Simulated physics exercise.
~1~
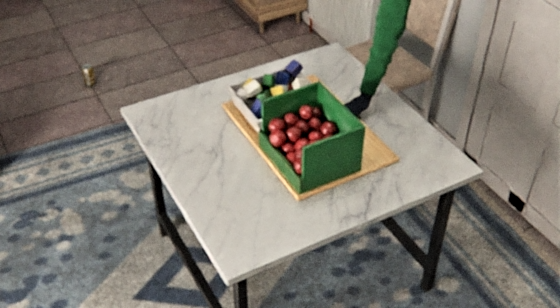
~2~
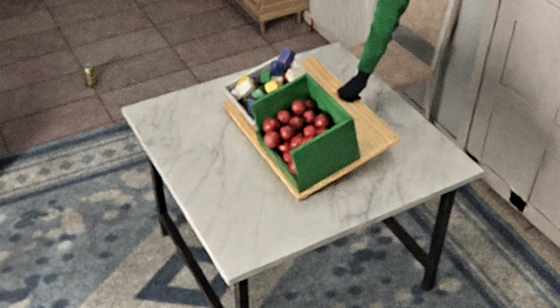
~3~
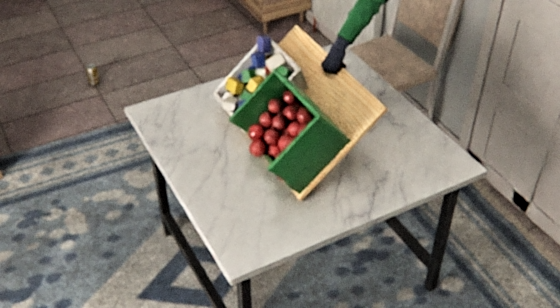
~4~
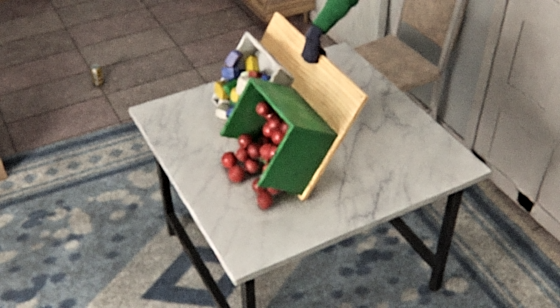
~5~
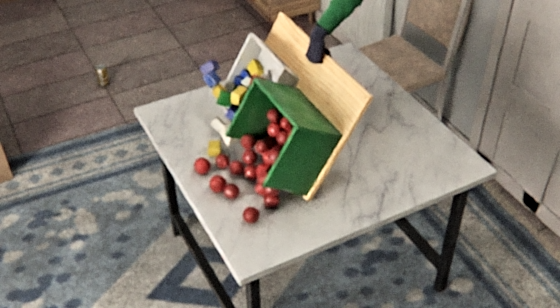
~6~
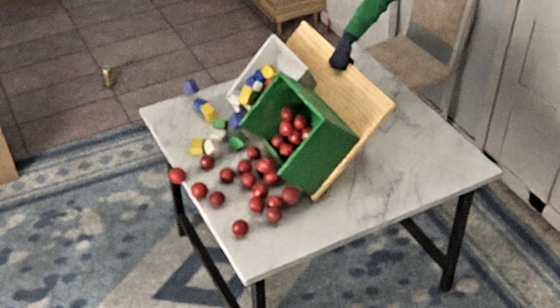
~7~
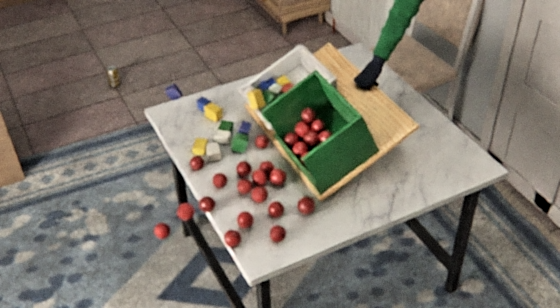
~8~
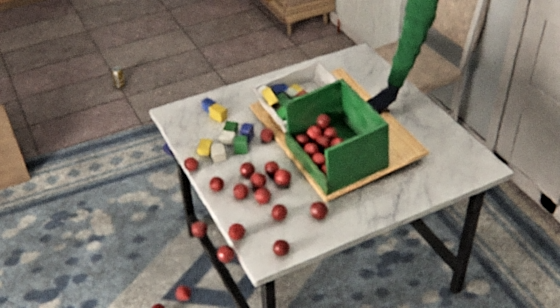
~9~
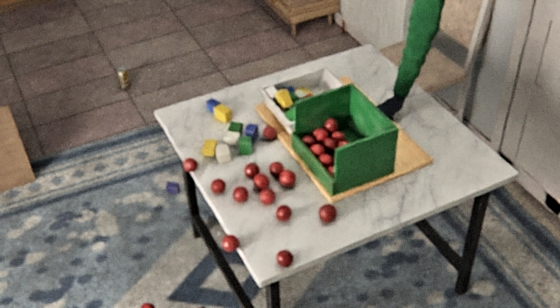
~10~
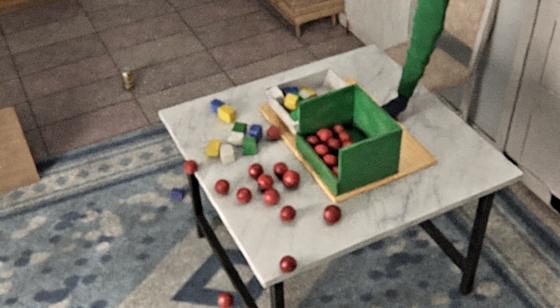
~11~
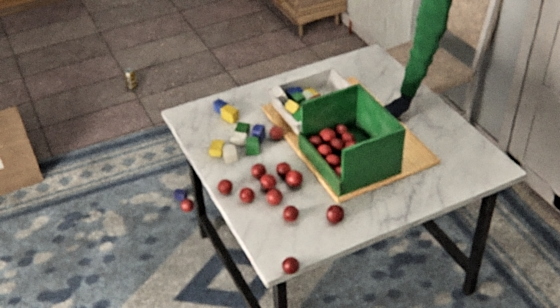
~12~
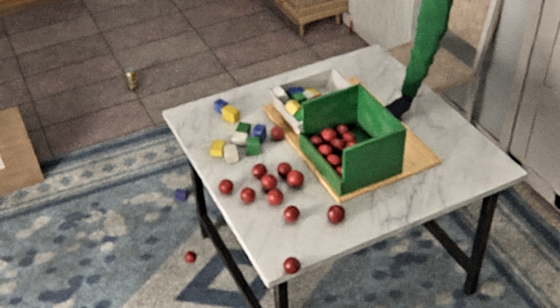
Gloved hand tilting a board with two boxes leftward on a table, spilling red apples and toy bricks, then lowering it flat.
